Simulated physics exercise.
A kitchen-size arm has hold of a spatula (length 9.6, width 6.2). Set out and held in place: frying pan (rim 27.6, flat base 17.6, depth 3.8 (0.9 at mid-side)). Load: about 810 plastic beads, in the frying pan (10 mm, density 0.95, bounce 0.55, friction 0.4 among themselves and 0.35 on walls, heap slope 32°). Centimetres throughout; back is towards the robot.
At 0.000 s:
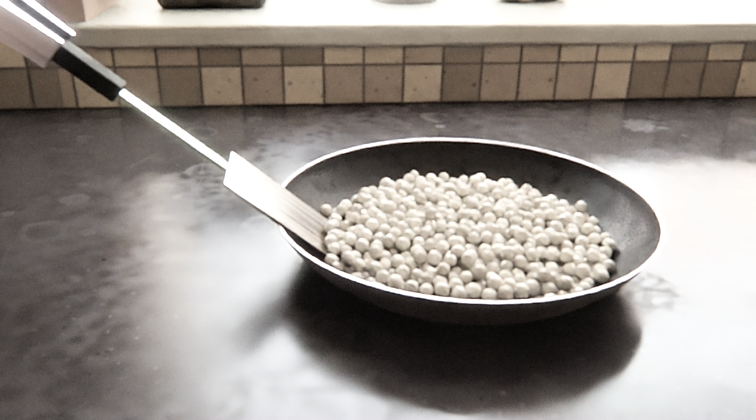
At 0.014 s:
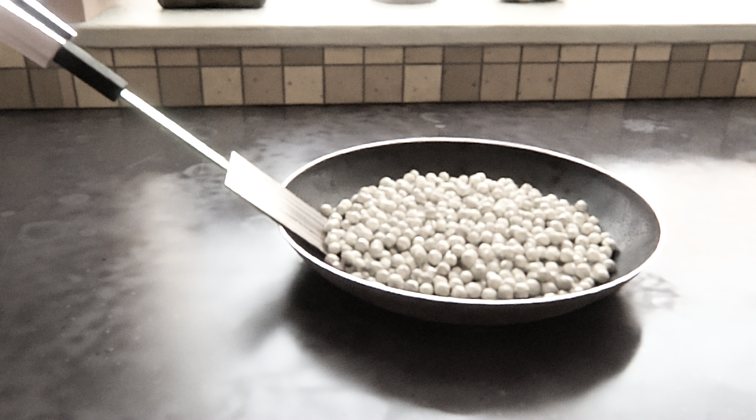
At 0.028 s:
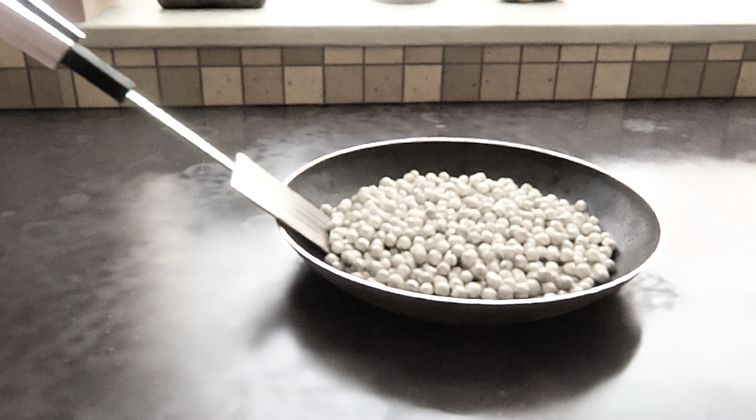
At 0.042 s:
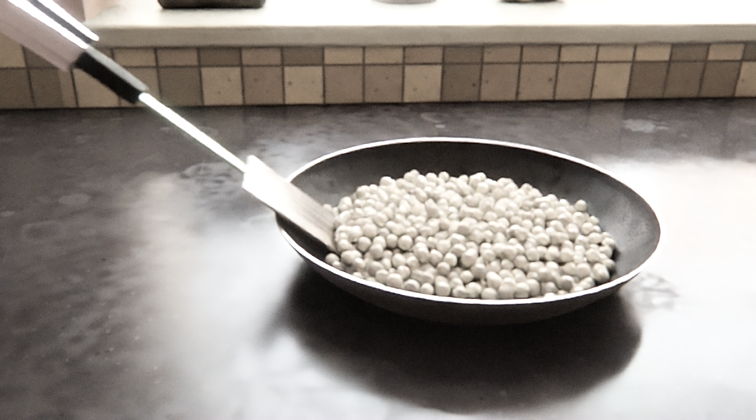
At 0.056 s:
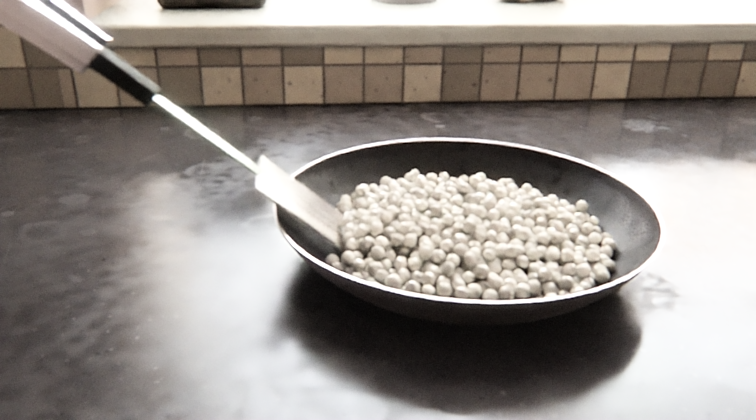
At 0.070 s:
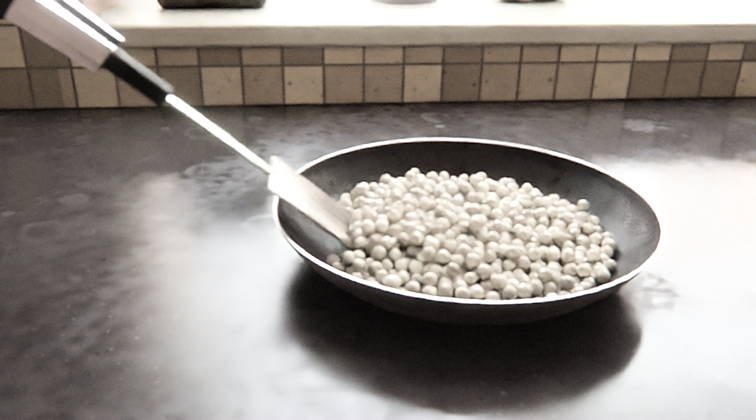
We see a dark frying pan heaped with small pale beads on a dark countertop, while a spatula angled in from the left slides slightly rightward, its blade pressing into the near-left edge of the heap and nudging beads there.
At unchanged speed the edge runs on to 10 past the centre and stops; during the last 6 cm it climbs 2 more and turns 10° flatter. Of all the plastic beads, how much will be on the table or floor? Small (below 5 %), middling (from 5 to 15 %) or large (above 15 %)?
Share on the table or floor: Middling (from 5 to 15 %).
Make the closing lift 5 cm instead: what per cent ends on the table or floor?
Some 10 per cent.
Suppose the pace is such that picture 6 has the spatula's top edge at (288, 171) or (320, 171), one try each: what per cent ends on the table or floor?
Some 10 and 20 per cent.
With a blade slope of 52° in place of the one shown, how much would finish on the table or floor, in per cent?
Then about 5 per cent.
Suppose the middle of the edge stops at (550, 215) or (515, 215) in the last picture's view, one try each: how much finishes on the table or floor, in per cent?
Some 0 and 0 per cent.
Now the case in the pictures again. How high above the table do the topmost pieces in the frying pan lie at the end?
About 5.5 cm.
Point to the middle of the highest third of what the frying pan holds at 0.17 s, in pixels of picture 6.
At about (478, 221).
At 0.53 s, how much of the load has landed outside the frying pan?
About 6 per cent.
After 0.17 s, sloping 40°, highest piece 4 above the table; 807 in the frying pan.
After 0.28 s, sloping 37°, highest piece 5 above the table; 807 in the frying pan.
After 0.53 s, sloping 30°, highest piece 5 above the table; 750 in the frying pan, 55 on the table or floor, 2 on the blade or in flight.
After 1.58 s, sloping 30°, highest piece 5 above the table; 750 in the frying pan, 57 on the table or floor.
At rest, 750 in the frying pan, 57 on the table or floor. That is 7 % on the table or floor.
